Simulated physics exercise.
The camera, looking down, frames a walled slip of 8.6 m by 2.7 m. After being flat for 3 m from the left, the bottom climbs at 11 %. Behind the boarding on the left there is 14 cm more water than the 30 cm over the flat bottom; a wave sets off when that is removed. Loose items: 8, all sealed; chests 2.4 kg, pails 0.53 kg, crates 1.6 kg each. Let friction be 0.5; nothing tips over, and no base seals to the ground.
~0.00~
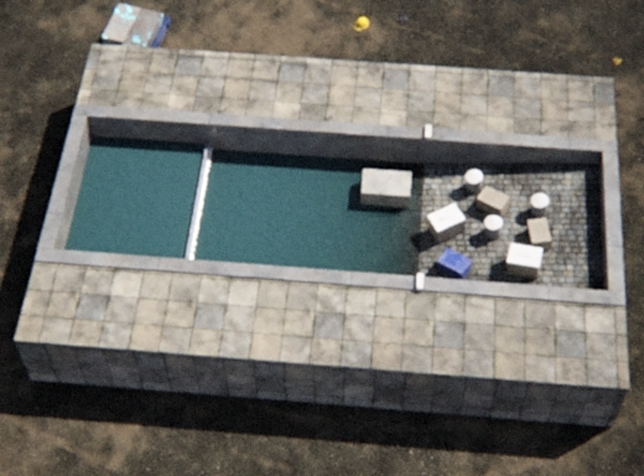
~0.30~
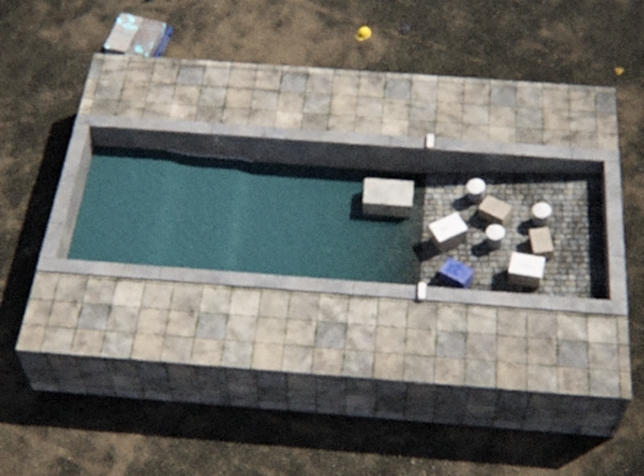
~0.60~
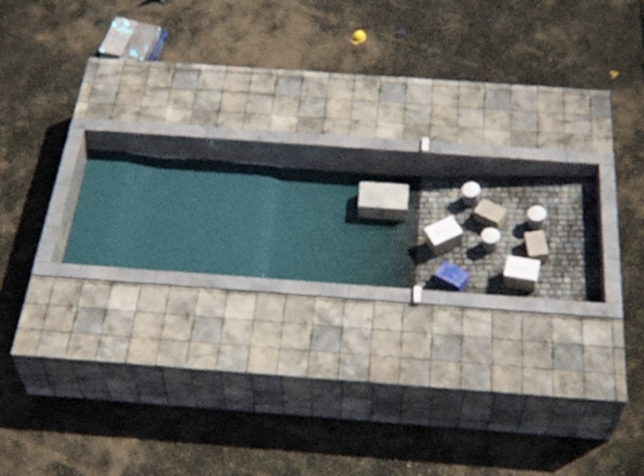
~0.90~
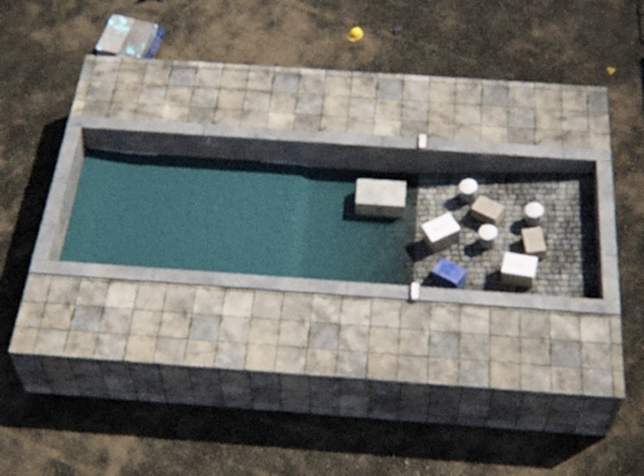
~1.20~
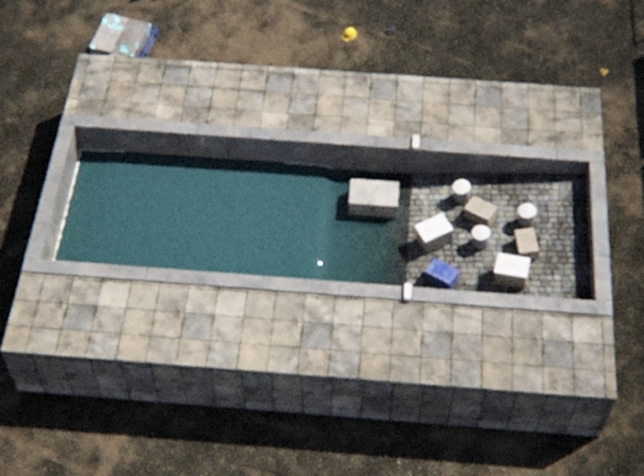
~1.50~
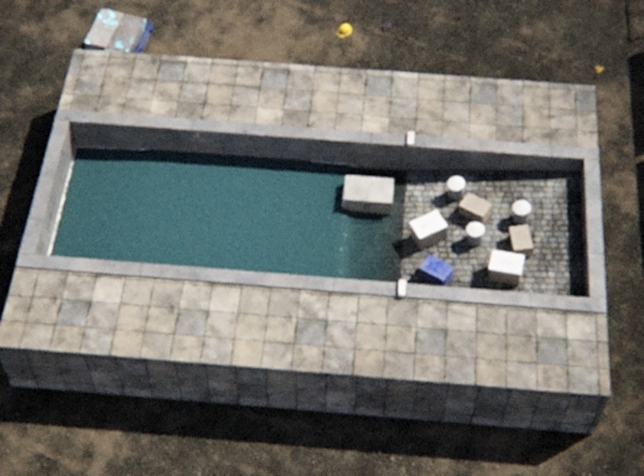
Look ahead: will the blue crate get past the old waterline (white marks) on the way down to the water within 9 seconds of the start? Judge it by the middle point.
Looks like it goes beyond the old waterline.
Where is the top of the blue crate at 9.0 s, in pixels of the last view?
Roughly at (310, 259).
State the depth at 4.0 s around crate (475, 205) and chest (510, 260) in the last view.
Depth approx. 3 cm / 2 cm.
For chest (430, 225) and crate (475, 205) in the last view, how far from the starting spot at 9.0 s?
Net displacement, in order: 250 cm; 120 cm.
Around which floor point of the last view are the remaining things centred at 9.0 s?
The centre sits near (406, 237).
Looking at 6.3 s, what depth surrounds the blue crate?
About 3 cm.
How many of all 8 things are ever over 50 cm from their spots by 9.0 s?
By my tally, 5.
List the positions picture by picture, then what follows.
In the first picture, the blue crate at (456, 261) rests on the ground; 14.7 m2 under water; 0 of 8 have shifted.
In the second picture, the blue crate at (458, 270), on the bottom; 14.7 m2 under water; 0 of 8 have shifted.
In the third picture, the blue crate at (453, 274), on the bottom; 14.7 m2 under water; 0 of 8 have shifted.
In the fourth picture, the blue crate at (451, 270), on the bottom; water covers 14.7 m2; 0 of 8 have shifted.
In the fifth picture, the blue crate at (444, 271) rests on the ground; 14.7 m2 under water; 0 of 8 have shifted.
In the sixth picture, the blue crate at (438, 267), on the bottom; water covers 14.7 m2; 0 of 8 have shifted.
After 2.1 s the blue crate is near (438, 267), 0.0 m from its start, aground; 0 of 8 are over the mark; 0 afloat.
After 4.0 s the blue crate is near (477, 263), 0.6 m from its start, afloat; 0 of 8 are over the mark; 4 afloat.
After 6.3 s the blue crate is near (405, 244), 0.7 m from its start, afloat; 1 of 8 are over the mark; 5 afloat.
After 9.0 s the blue crate is near (310, 259), 2.0 m from its start, afloat; 5 of 8 are over the mark; 4 afloat.
